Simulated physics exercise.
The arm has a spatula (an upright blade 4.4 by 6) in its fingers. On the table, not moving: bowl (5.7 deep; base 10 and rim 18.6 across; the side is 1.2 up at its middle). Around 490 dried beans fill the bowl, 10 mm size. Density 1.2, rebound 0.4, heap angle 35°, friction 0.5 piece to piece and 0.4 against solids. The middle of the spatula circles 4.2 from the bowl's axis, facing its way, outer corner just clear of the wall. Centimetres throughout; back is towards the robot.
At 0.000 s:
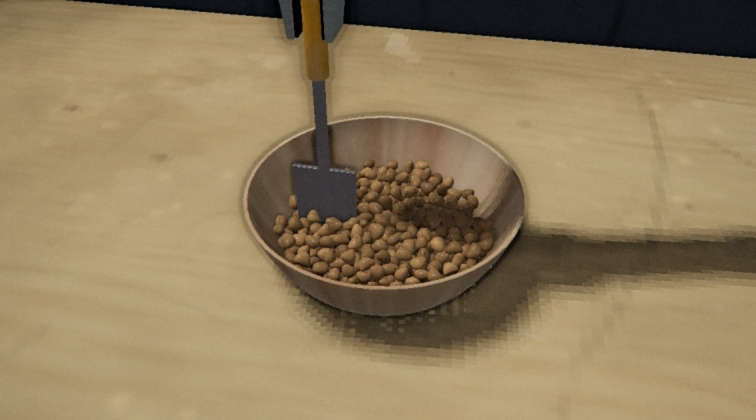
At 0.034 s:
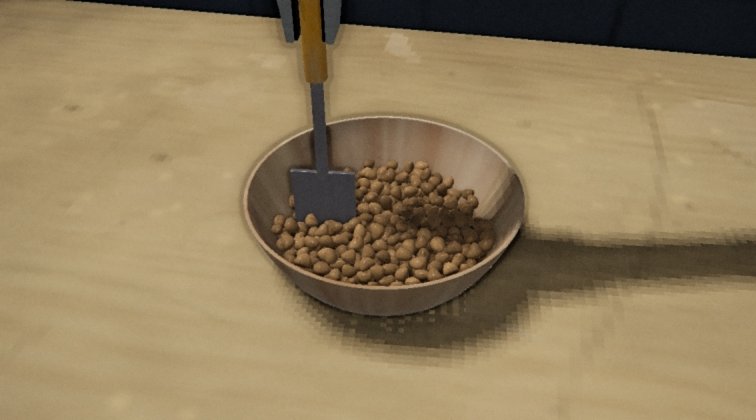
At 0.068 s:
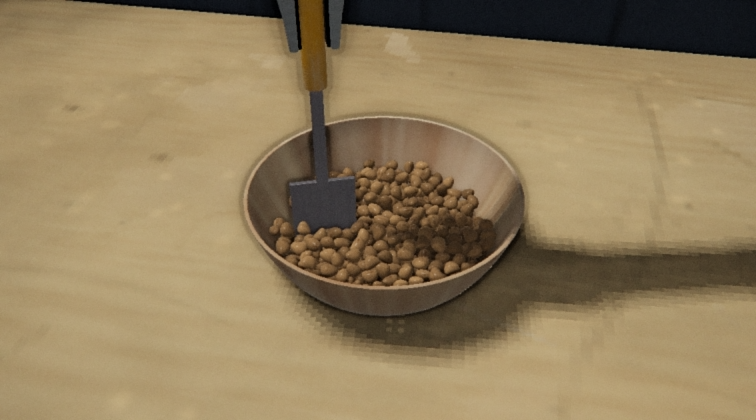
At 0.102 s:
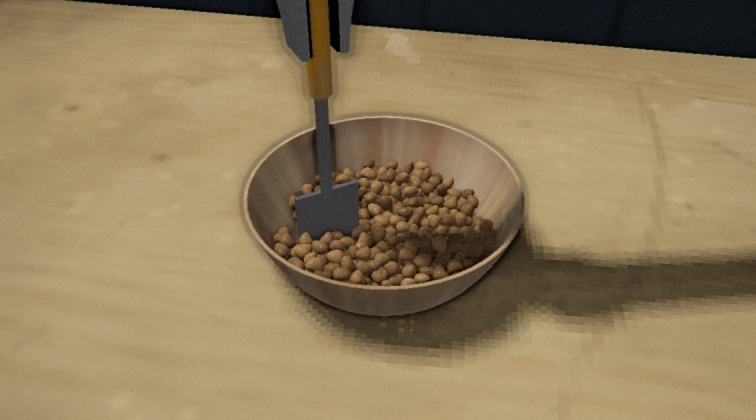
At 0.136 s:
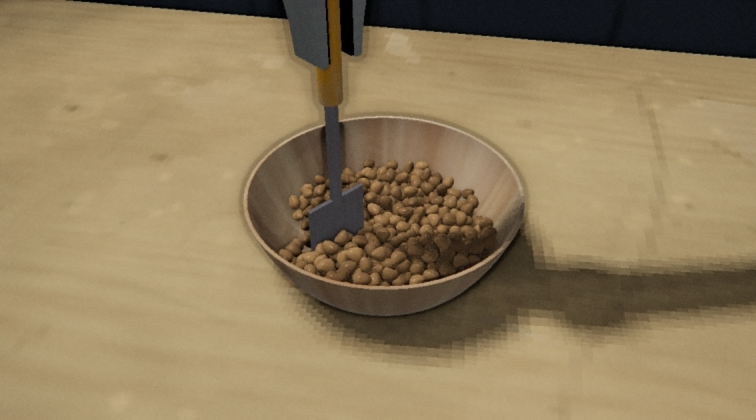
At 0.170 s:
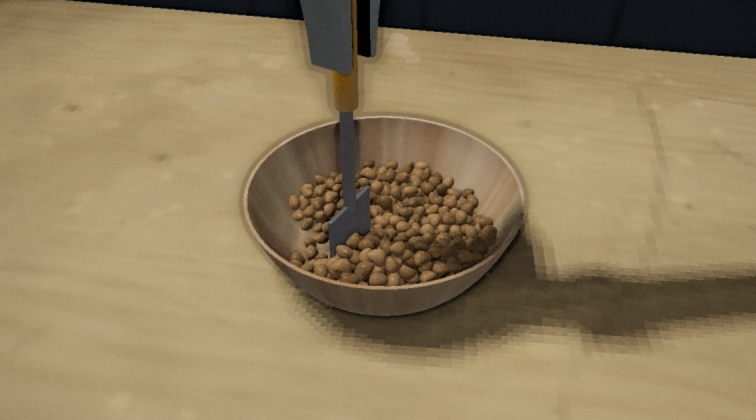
In this clip, a robot arm holds an upright spatula in a bowl of brown dried beans on a wooden table, then turns the blade while sweeping it slightly toward the viewer and right, shifting some beans as the bowl stays still.
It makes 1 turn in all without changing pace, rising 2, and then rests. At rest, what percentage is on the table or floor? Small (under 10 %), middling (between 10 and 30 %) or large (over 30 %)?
On the table or floor the share is small, under 10 %.
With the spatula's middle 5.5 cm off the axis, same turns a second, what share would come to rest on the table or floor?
Then about 5 per cent.
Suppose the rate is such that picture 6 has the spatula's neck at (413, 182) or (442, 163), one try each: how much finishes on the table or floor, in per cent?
Some 20 and 30 per cent.
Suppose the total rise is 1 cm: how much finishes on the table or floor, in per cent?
About 5 per cent.
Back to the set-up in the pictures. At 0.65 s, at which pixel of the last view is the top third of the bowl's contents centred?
At about (343, 167).
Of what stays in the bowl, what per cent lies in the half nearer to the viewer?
Roughly 55 per cent.
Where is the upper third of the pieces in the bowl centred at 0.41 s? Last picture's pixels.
At about (463, 193).
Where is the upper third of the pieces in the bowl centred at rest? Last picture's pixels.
Around (322, 222).
After 0.41 s, 182° round, highest piece 8 above the table; 488 in the bowl, 1 on the table or floor, 1 in flight or on the tool.
After 0.65 s, 295° round, highest piece 7 above the table; 480 in the bowl, 9 on the table or floor, 1 in flight or on the tool.
After 0.97 s, 0° round, highest piece 6 above the table; 475 in the bowl, 15 on the table or floor.
After 1.67 s, 0° round, highest piece 6 above the table; 475 in the bowl, 15 on the table or floor.
In the end, 475 in the bowl, 15 on the table or floor. That is 3 % on the table or floor.
